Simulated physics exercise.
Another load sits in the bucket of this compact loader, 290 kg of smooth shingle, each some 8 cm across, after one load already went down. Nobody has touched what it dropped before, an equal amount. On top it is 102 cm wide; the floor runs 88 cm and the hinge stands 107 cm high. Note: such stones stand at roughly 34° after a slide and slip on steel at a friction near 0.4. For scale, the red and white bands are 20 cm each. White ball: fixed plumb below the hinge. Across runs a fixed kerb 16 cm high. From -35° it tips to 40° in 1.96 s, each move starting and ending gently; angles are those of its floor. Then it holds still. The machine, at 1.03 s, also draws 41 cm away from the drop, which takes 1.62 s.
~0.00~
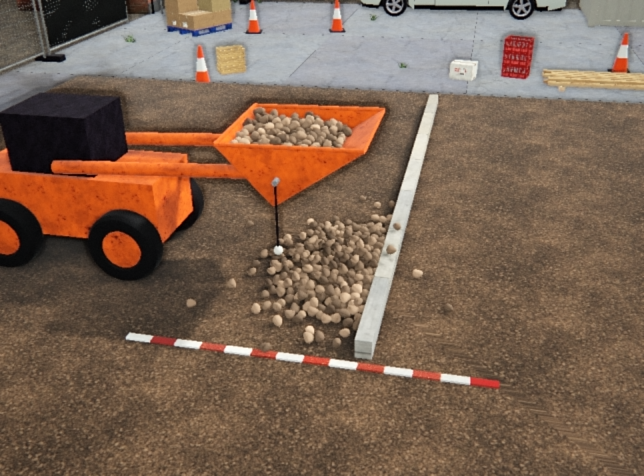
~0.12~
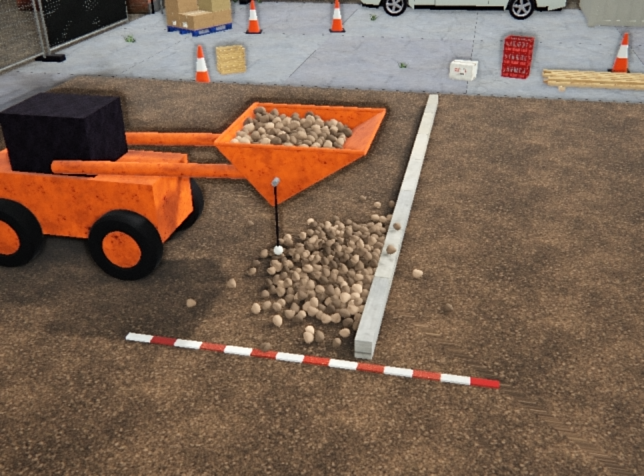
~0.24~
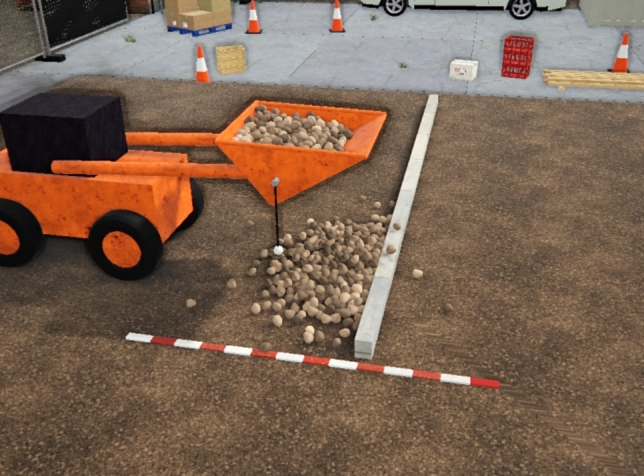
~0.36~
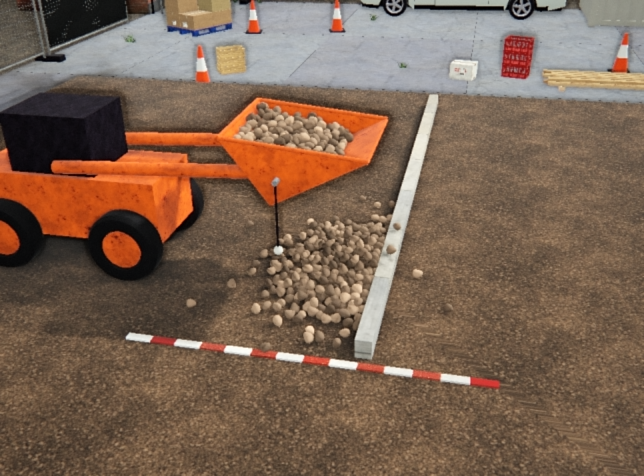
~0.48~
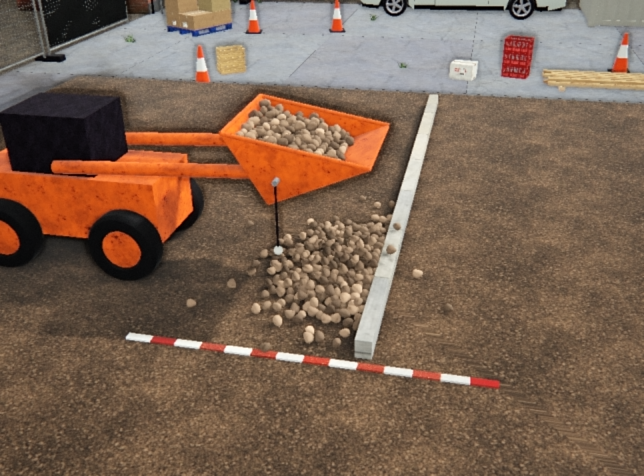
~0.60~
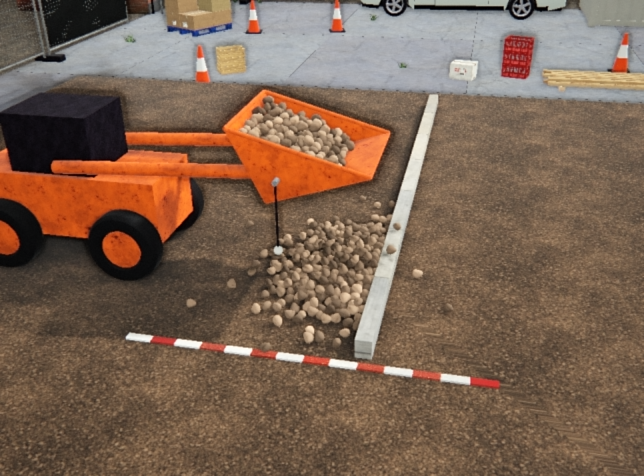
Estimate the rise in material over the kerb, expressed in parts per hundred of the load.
Close to 20 parts in a hundred.
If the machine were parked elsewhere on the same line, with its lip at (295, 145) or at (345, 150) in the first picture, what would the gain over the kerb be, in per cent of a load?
About 0 per cent from the first spot and 5 per cent from the second.
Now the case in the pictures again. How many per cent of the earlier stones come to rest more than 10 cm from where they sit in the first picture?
Some 10 percent, give or take.
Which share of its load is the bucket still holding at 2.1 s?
About 10 per cent.
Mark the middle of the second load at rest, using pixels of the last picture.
In the last view, about pixel (358, 255).
After 1.5 s the floor is at 28°; in per cent of one load, 92 in the bucket, 108 on this side of the kerb; the foremost stones are at (396, 257).
After 2.1 s the floor is at 40°; in per cent of one load, 11 in the bucket, 176 on this side of the kerb, 13 over the kerb; the foremost stones are at (459, 270).
After 3.1 s the floor is at 40°; in per cent of one load, 0 in the bucket, 180 on this side of the kerb, 20 over the kerb; the foremost stones are at (518, 270).
After 5.7 s the floor is at 40°; in per cent of one load, 0 in the bucket, 180 on this side of the kerb, 20 over the kerb; the foremost stones are at (518, 270). Net gain over the kerb, 20.
